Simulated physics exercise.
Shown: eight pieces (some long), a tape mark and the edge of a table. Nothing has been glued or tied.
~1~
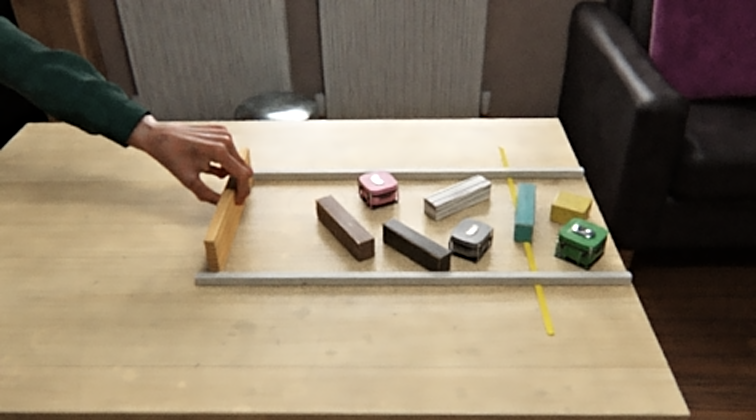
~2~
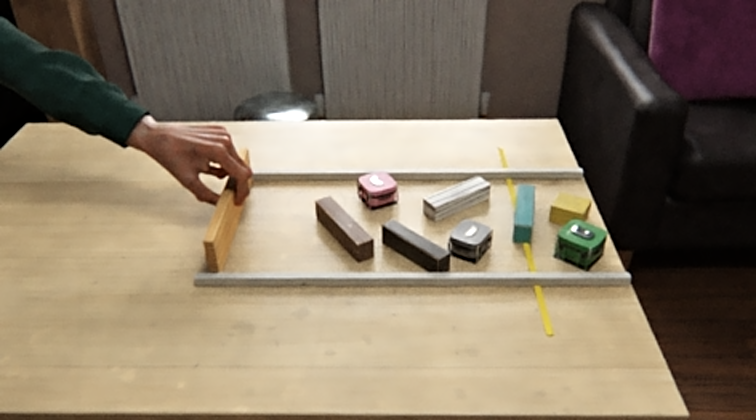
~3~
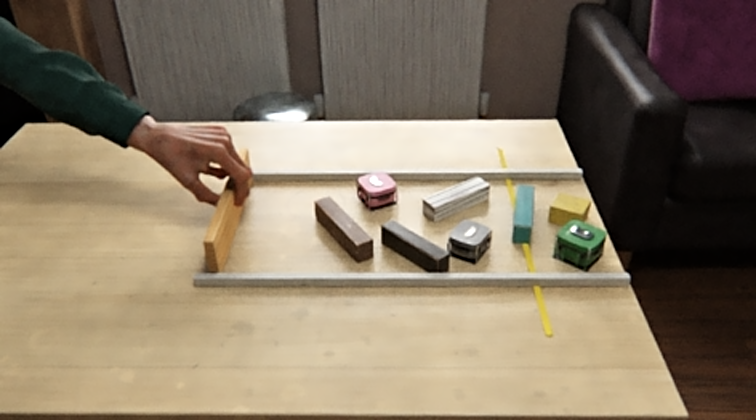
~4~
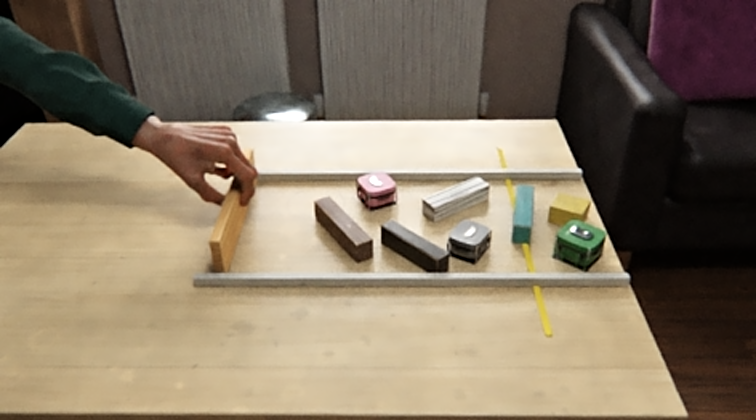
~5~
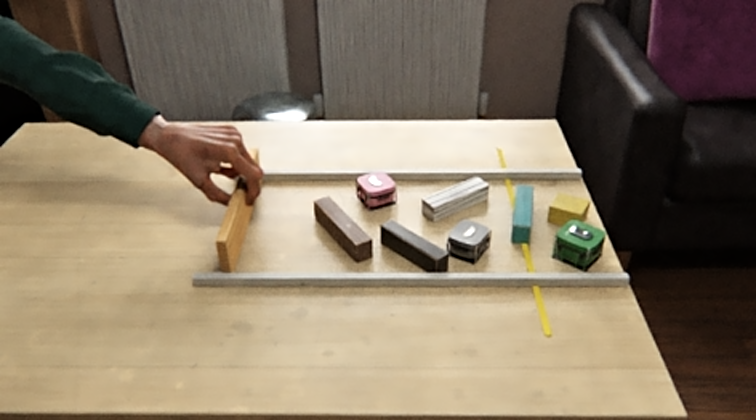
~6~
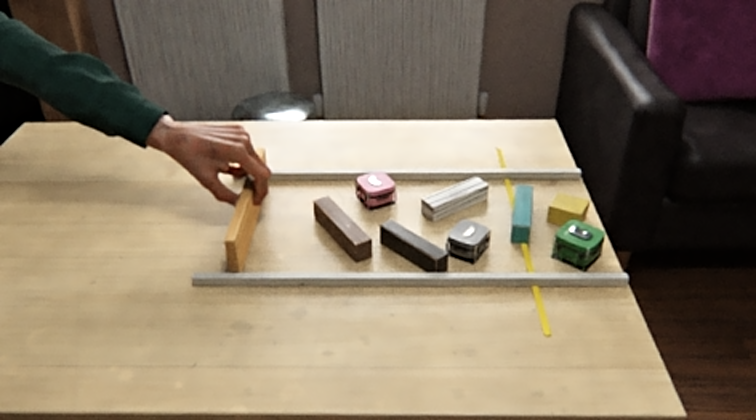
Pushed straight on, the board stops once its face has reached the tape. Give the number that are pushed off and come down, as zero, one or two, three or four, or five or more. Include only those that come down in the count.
One or two come down.
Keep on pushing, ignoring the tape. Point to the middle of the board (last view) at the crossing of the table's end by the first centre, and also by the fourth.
For the first, roughly (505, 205); for the next, roughly (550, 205).
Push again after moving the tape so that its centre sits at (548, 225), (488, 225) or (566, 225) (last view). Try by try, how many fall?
Try by try, 3, 0 and 5.
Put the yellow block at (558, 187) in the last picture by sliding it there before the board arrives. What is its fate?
Placed there, it does not drop.
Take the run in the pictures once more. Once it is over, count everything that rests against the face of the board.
That would be 2 of them.
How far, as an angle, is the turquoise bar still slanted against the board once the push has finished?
Somewhere near 10 degrees, I'd say.
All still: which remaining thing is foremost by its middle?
The turquoise bar is foremost.
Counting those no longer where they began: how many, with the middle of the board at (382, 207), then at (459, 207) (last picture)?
Moved so far: 3, then 6.
A little later, none off yet; yellow block at rest near (568, 211); green case at rest near (579, 245); turquoise bar at rest near (522, 213).
Next, none off yet; yellow block moving near (573, 211); green case at rest near (579, 245); turquoise bar shifted a little near (544, 214).
When it is over, the number that fall off is one or two; down, green case and yellow block.
